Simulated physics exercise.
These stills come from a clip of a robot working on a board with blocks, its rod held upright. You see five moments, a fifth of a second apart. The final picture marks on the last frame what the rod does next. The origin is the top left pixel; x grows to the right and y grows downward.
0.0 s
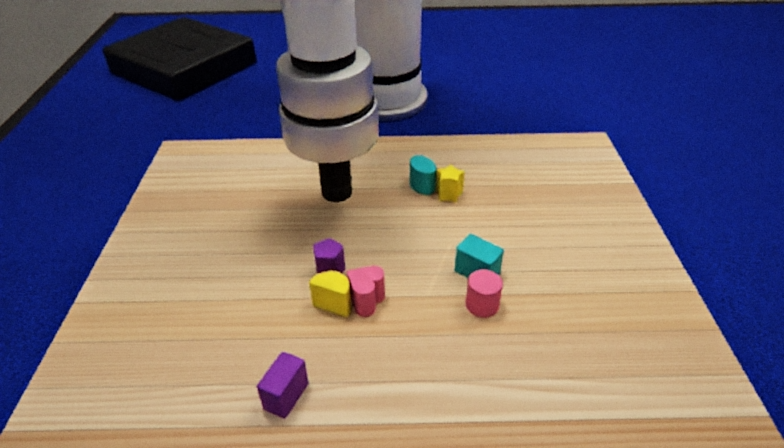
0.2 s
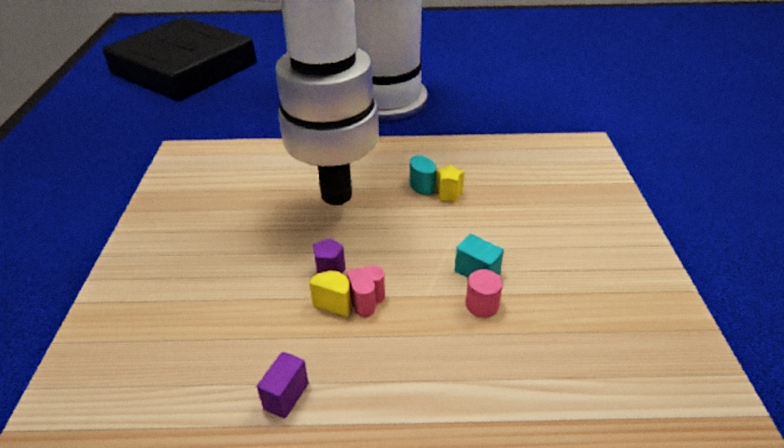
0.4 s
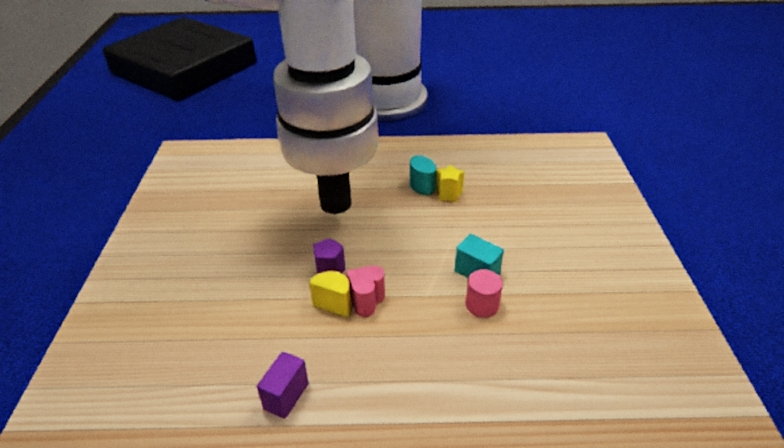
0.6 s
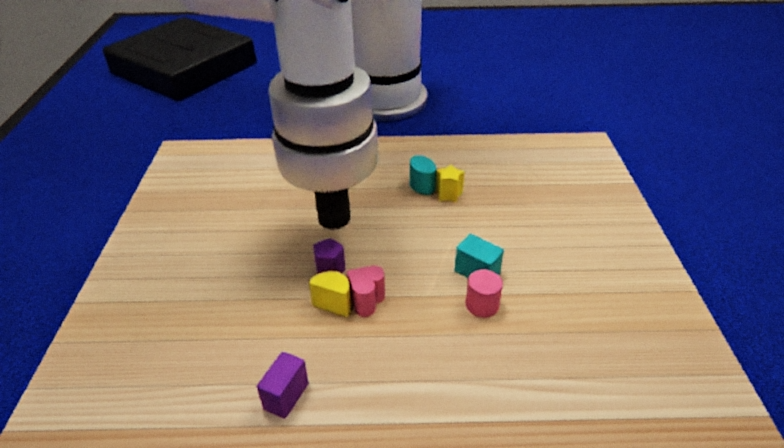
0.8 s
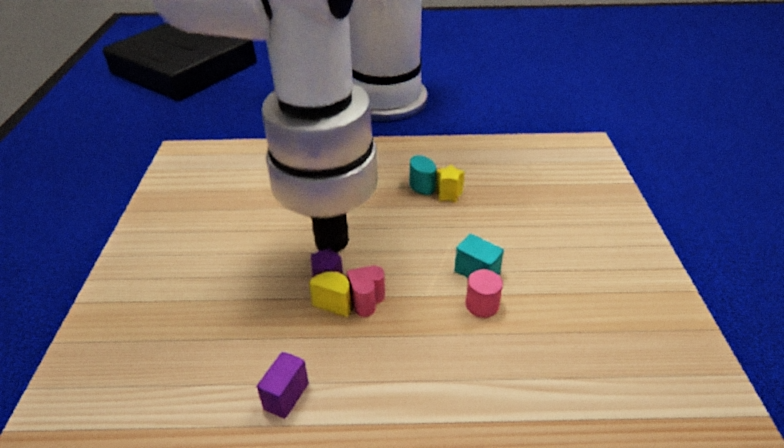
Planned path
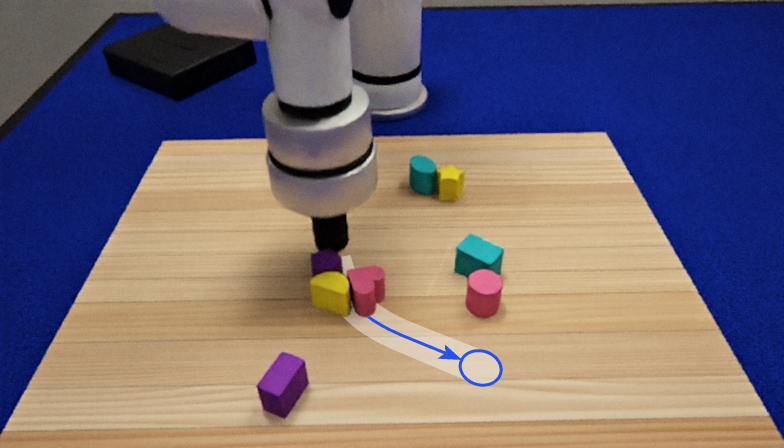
A robot arm with a black rod moved slowly down the wooden board toward the viewer and nudged a small purple block slightly closer to the yellow one, while the other blocks stayed still.
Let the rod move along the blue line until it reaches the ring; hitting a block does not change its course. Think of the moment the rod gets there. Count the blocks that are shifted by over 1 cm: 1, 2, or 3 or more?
Answer: 3+.
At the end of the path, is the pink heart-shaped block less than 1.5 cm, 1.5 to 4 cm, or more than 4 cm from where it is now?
The block shifts more than 4 cm.
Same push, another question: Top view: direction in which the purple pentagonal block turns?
Overhead view: Clockwise.
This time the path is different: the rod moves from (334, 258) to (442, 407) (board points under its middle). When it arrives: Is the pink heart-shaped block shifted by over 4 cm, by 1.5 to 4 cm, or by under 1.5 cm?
Covers over 4 cm.
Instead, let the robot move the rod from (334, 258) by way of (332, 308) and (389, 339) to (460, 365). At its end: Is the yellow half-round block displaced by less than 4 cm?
Final answer: No.
Drawn move, from (334, 258) by way of (354, 304) and (410, 339) to (481, 367).
The first path, step by step. One third of the way, rod at (354, 289); purple pentagonal block at (319, 290), turned 90° clockwise; yellow half-round block at (324, 315), turned 85° anticlockwise; pink heart-shaped block at (385, 289), turned 55° anticlockwise.
Two thirds of the way, rod at (410, 323); purple pentagonal block at (319, 290), turned 90° clockwise; yellow half-round block at (324, 315), turned 85° anticlockwise; pink heart-shaped block at (449, 312), turned 105° anticlockwise.
At the end, rod at (483, 352); purple pentagonal block at (319, 290), turned 90° clockwise; yellow half-round block at (324, 315), turned 85° anticlockwise; pink heart-shaped block at (511, 319), turned 180° anticlockwise; pink cylinder still.
